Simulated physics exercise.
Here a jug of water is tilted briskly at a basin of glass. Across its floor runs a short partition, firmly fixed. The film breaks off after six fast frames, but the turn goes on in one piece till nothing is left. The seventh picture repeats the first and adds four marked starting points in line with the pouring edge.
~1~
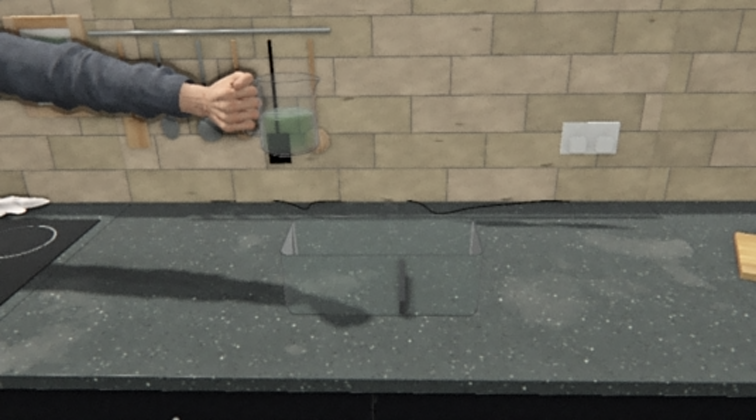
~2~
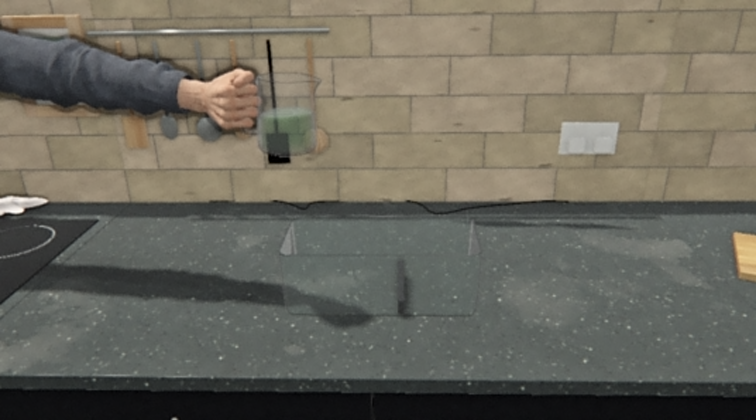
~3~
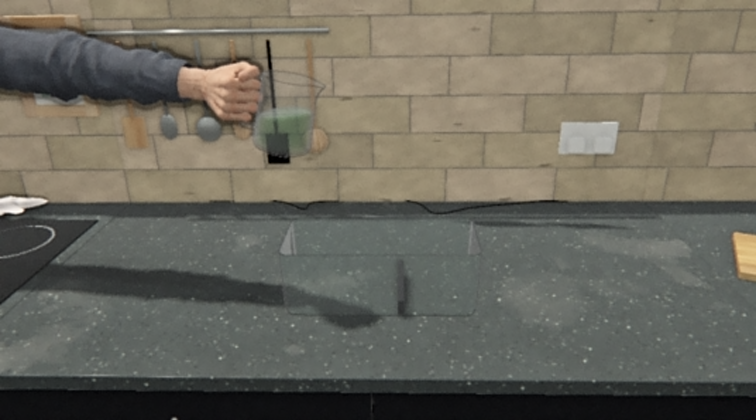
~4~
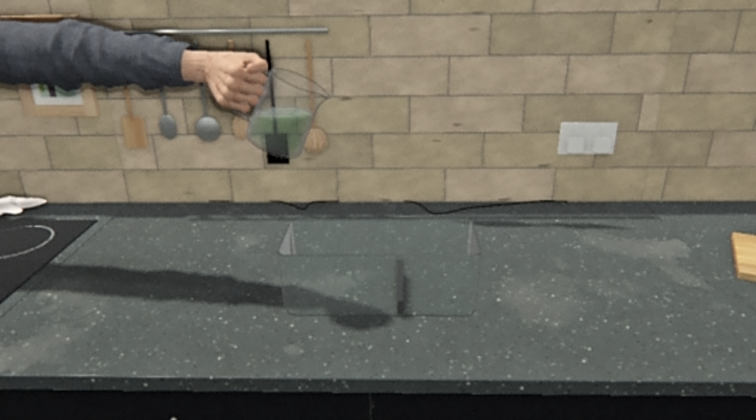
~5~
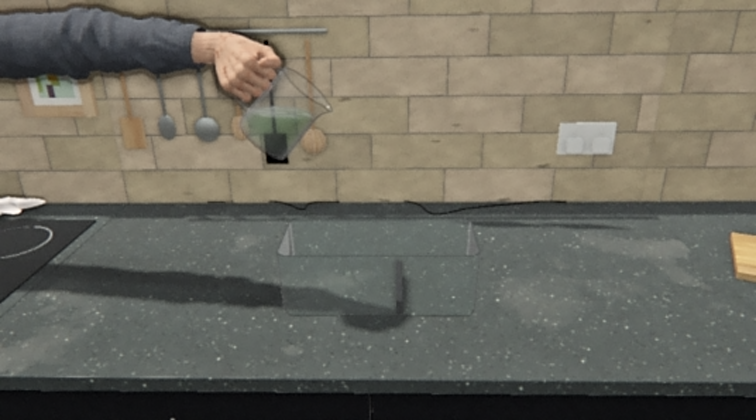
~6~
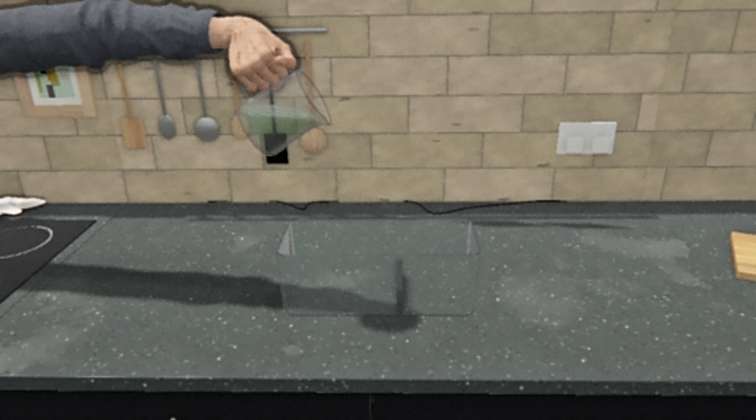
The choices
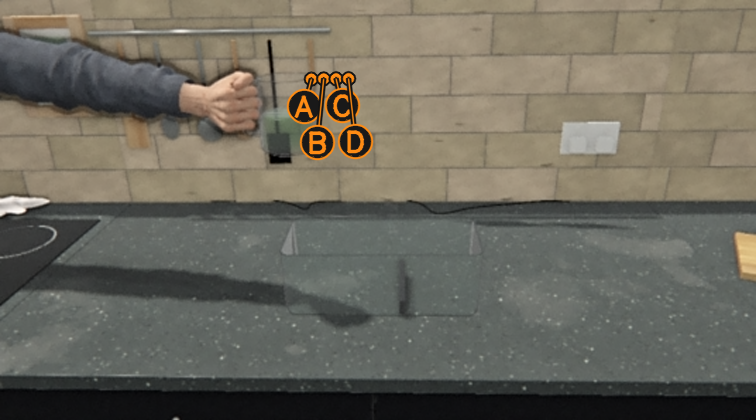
A hand held a clear jug of greenish water above a glass basin on a dark kitchen counter, then tilted it steadily to the right, moving slightly at first and then more steeply.
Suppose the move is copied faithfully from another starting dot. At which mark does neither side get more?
C works best here.
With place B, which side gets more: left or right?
The left one.
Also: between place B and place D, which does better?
It is D.
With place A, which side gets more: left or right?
The left side.
On the marked copy, A at (311, 79); B at (323, 78); C at (336, 78); D at (348, 78).
With A, about 83 % ends left of the wall and 9 % right of it; 8 % is lost outside.
With B, about 79 % ends left of the wall and 14 % right of it; 6 % is lost outside.
With C, about 50 % ends left of the wall and 46 % right of it; 4 % is lost outside.
With D, about 24 % ends left of the wall and 70 % right of it; 6 % is lost outside.
